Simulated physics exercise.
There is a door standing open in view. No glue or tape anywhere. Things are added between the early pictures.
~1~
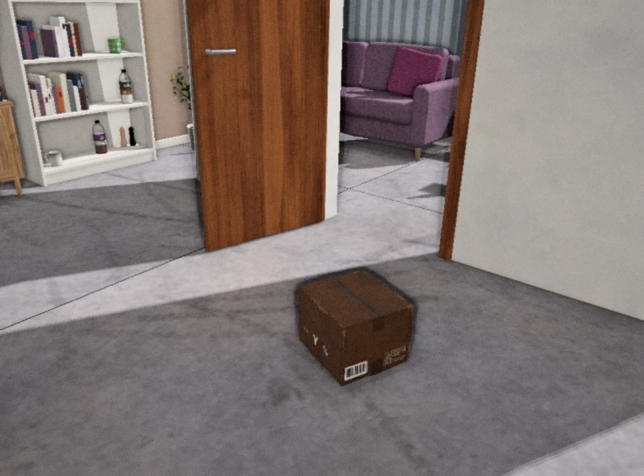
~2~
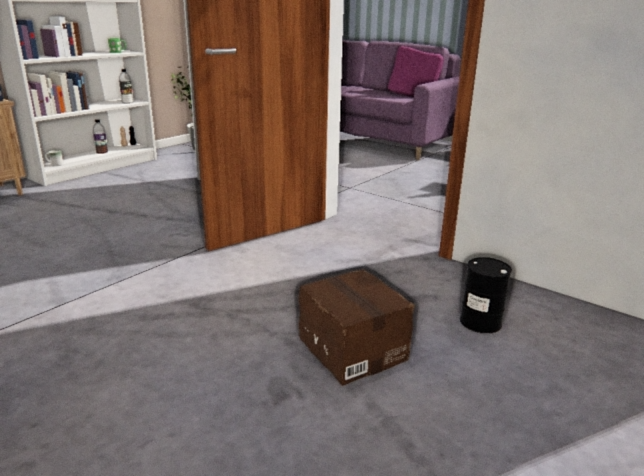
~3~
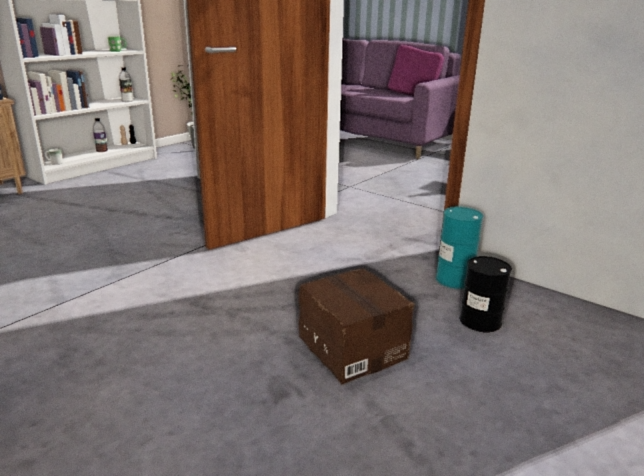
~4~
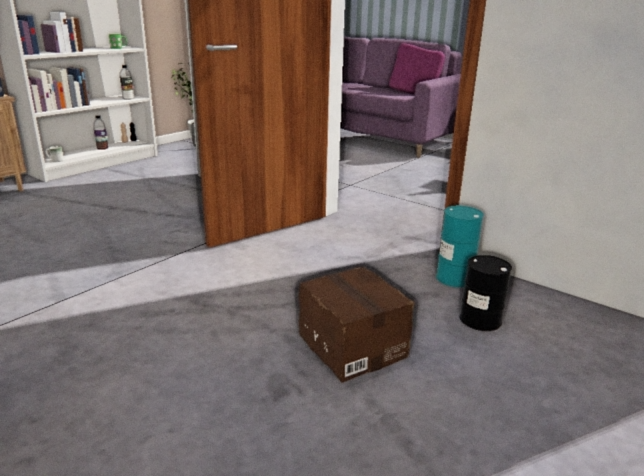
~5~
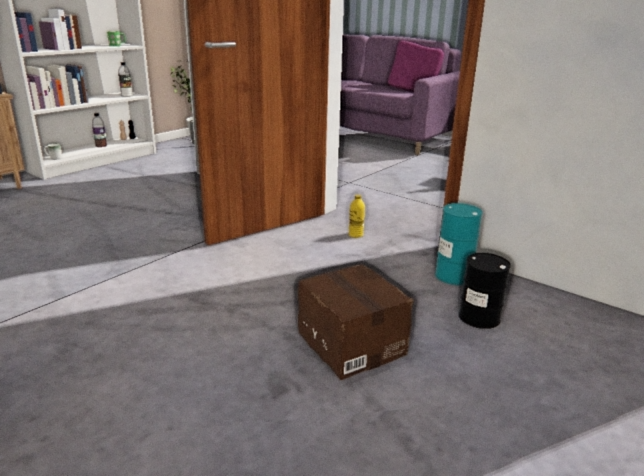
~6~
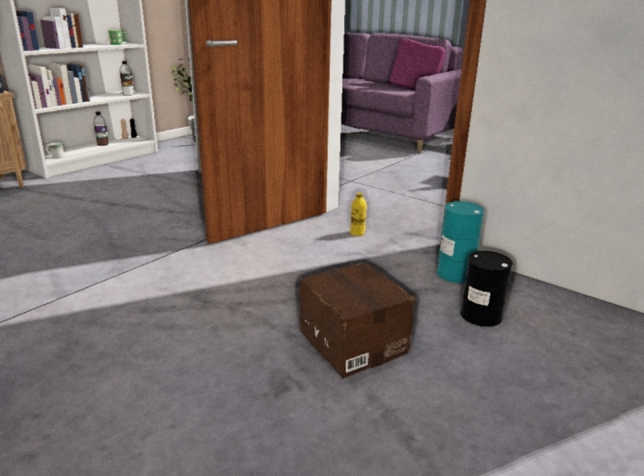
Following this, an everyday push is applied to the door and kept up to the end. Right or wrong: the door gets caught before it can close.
Wrong.
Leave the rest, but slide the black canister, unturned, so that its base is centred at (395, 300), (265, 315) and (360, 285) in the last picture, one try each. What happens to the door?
Well, on the first try it makes it all the way, on the second it makes it all the way, and on the third it makes it all the way.
Then, 1.00 s on from there, open by 57°.
Then, 1.60 s on from there, open by 17°; yellow bottle shifted about its own width near (368, 212).
In the end, open by 0°; moved from the start, yellow bottle; the other 3 unmoved. At the end, from the last picture's camera, yellow bottle near (381, 207).
